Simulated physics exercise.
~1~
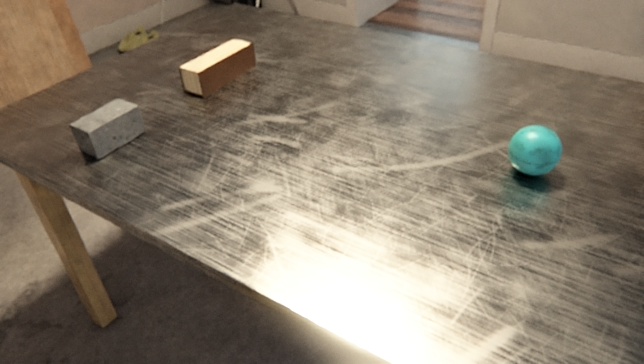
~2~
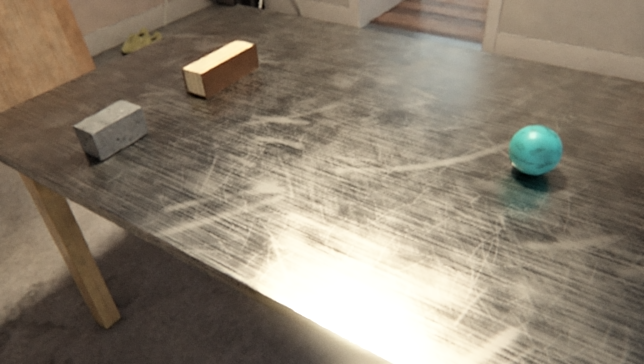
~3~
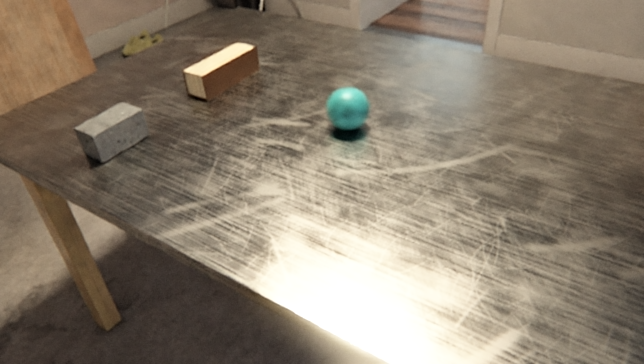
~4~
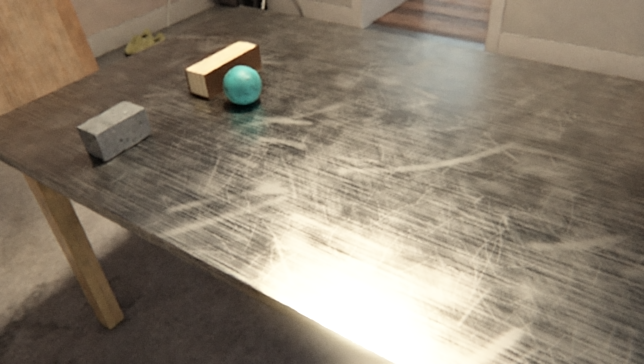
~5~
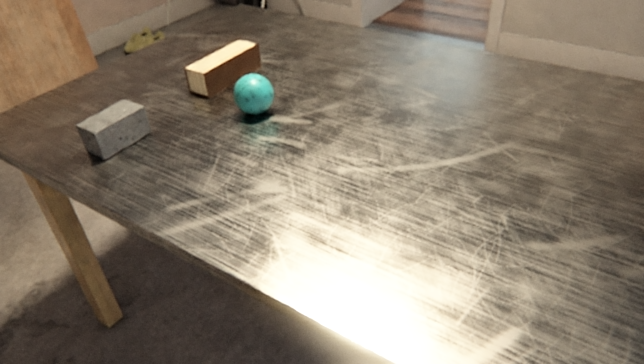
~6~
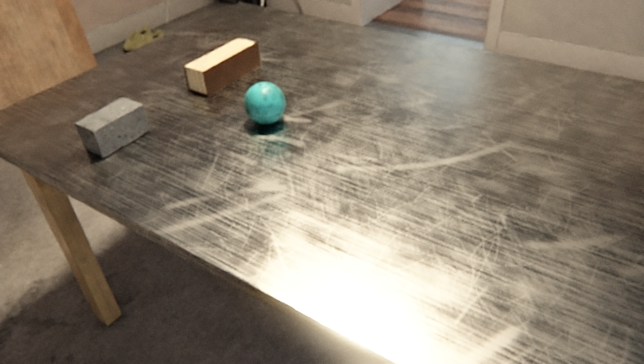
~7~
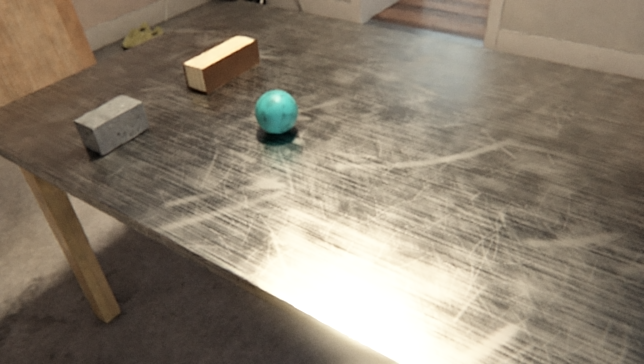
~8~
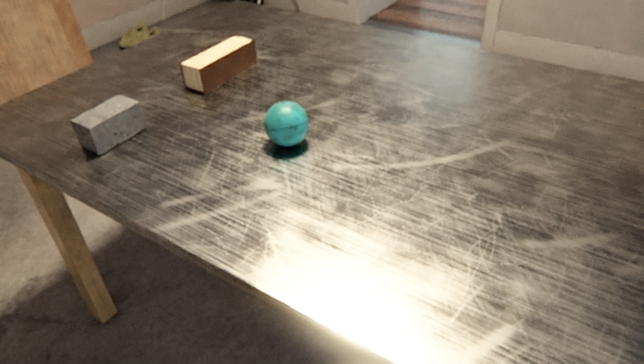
Turquoise ball rolling left across a scratched dark tabletop, meeting a brown block and bouncing back toward the near edge.
